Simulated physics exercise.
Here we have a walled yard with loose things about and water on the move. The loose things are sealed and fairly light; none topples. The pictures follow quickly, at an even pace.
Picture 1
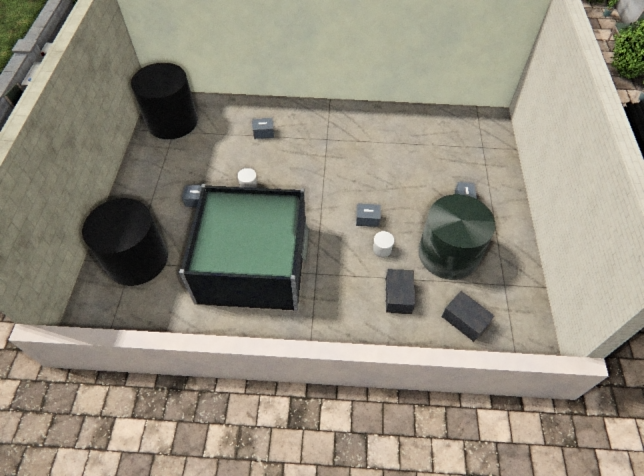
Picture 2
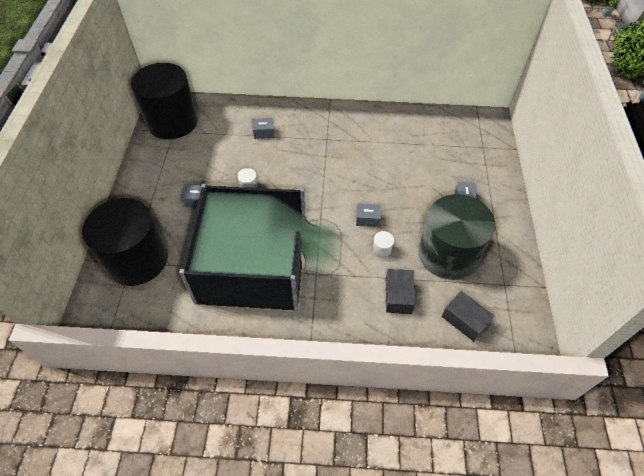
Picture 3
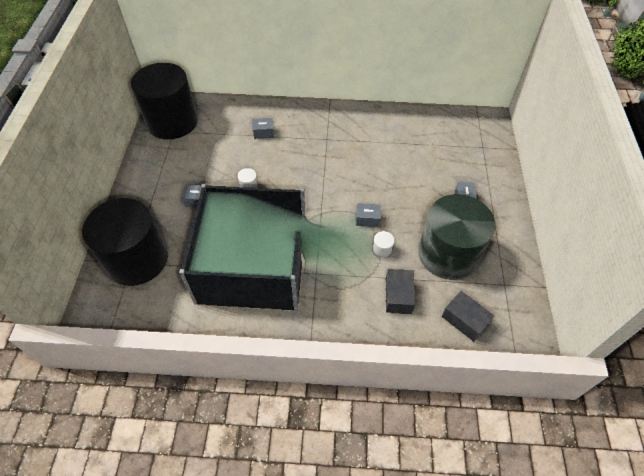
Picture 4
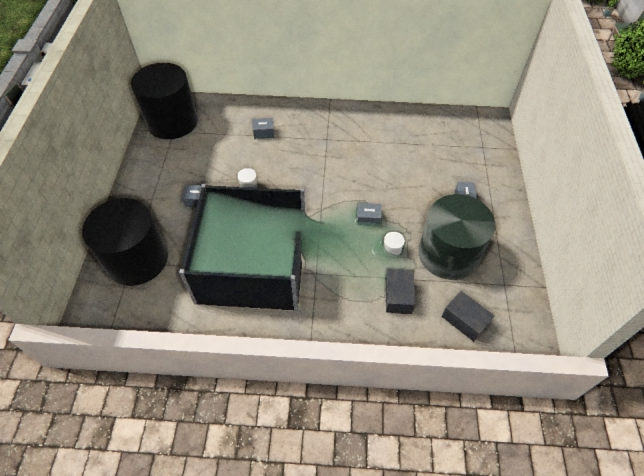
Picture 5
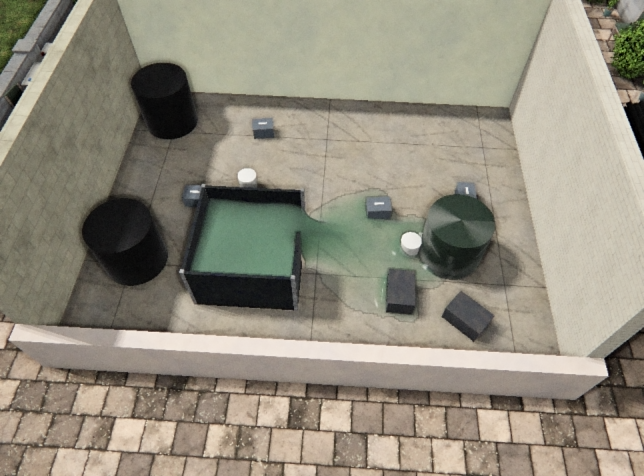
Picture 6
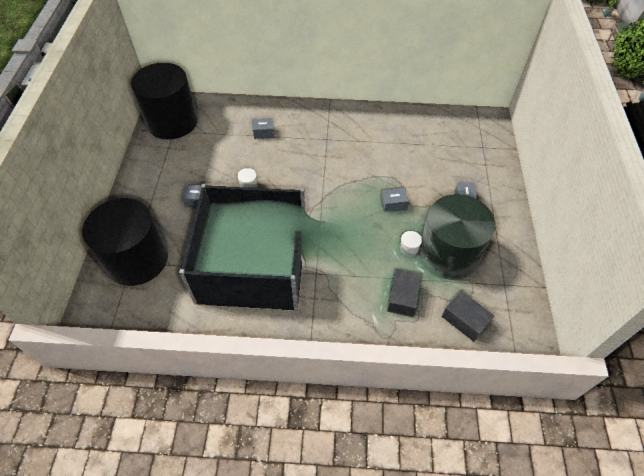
Green water pours from a square tank across the yard, pushing a white pail and boxes right.
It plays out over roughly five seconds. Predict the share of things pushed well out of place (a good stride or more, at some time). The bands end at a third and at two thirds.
That comes to from one to two thirds.
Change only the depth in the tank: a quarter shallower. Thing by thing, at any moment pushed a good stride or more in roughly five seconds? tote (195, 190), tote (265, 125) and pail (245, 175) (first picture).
As listed: Never so far, less than that, no.
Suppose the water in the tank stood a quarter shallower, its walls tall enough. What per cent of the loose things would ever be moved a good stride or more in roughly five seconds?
Roughly 60 per cent.
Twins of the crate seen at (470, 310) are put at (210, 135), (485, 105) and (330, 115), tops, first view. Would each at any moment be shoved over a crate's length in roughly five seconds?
One after the other: Under that, that far or more, under that.
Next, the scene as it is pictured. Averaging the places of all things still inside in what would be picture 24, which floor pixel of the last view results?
Close to (388, 186).
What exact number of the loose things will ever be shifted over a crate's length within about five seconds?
That makes 5.
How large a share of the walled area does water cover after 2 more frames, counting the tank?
About 25 per cent.
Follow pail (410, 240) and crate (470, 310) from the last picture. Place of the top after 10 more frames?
At about (414, 200) and (536, 337).
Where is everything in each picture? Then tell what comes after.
The first picture shows a tote at (369, 211), on the bottom; a pail at (384, 240) rests on the ground; 0 of 8 have shifted.
The second picture shows a tote at (369, 211) rests on the ground; a pail at (384, 240), on the bottom; 0 of 8 have shifted.
The third picture shows a tote at (369, 211), on the bottom; a pail at (384, 240) rests on the ground; 0 of 8 have shifted.
The fourth picture shows a tote at (369, 210), on the bottom; a pail at (394, 240) rests on the ground, close to its start; 1 of 8 have shifted.
The fifth picture shows a tote at (379, 204), on the bottom, close to its start; a pail at (411, 240) rests on the ground, a stride from its start; 2 of 8 have shifted.
The sixth picture shows a tote at (395, 196), on the bottom, a stride from its start; a pail at (412, 239) rests on the ground, a stride from its start; 3 of 8 have shifted.
A moment on, 1 of 8 are well off their spots; 1 afloat.
Next, 5 of 8 are well off their spots; 3 afloat.
Later, 5 of 8 are well off their spots; 4 afloat.
In the end, 5 of 8 are well off their spots, and 5 have been at some point; 3 afloat.
